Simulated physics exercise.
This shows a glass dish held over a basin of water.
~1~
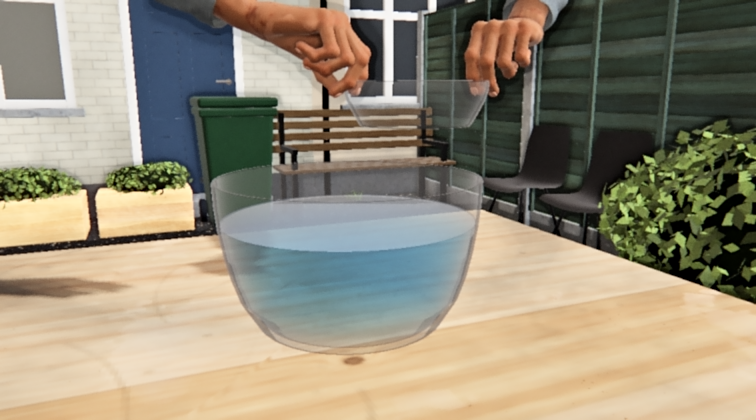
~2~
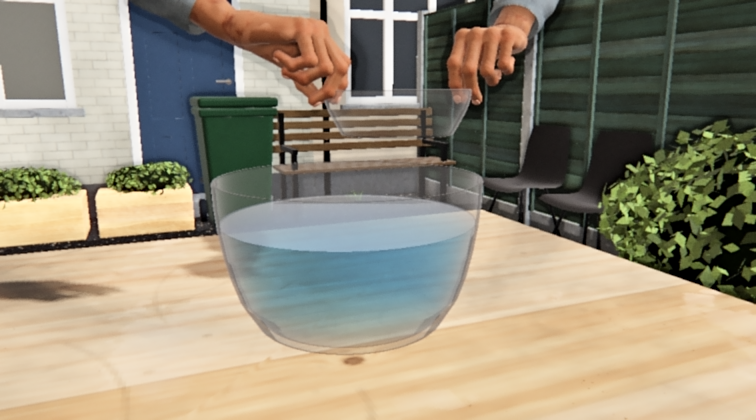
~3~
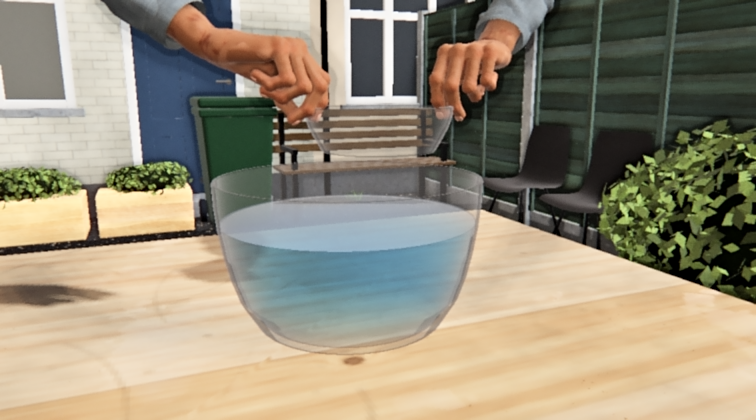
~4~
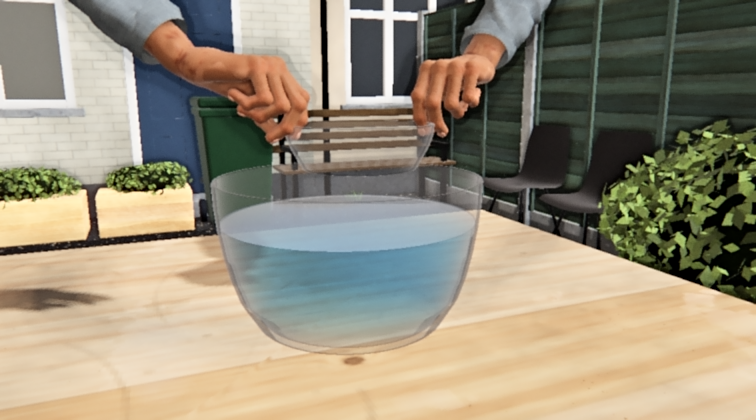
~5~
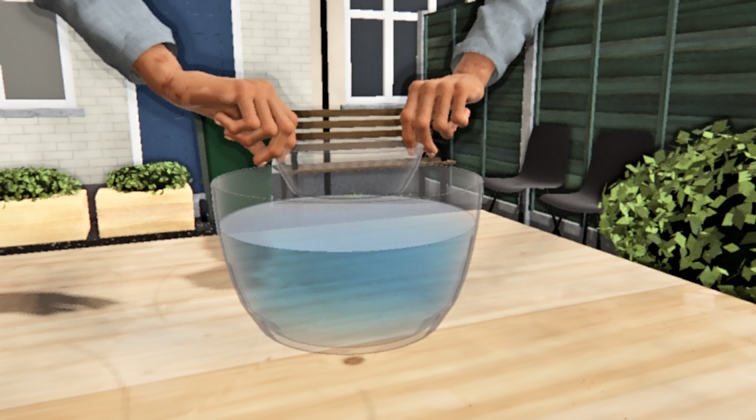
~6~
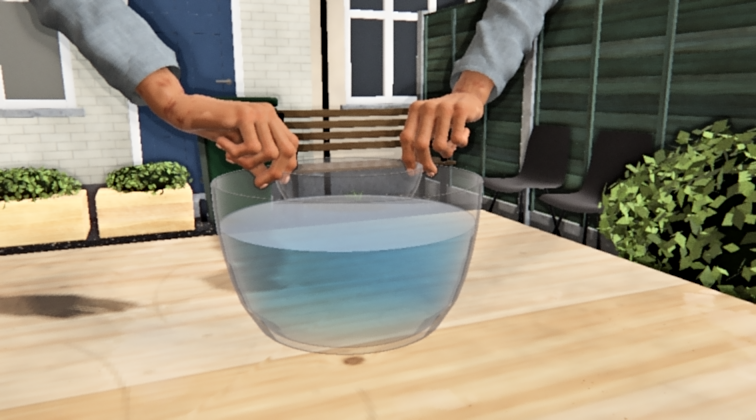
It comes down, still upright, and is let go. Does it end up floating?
Yes.
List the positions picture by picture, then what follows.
The first frame shows dish (415, 102) empty; above the basin.
The second frame shows dish (397, 110) empty; coming down.
The third frame shows dish (378, 127) empty; lower.
The fourth frame shows dish (360, 144) empty; lower still.
The fifth frame shows dish (348, 165) empty; close to the surface.
The sixth frame shows dish (349, 185) empty; just over the surface.
A moment on, the dish dips into the water.
Further on, it bobs and steadies.
When it is over, the dish floats with most of its side showing.
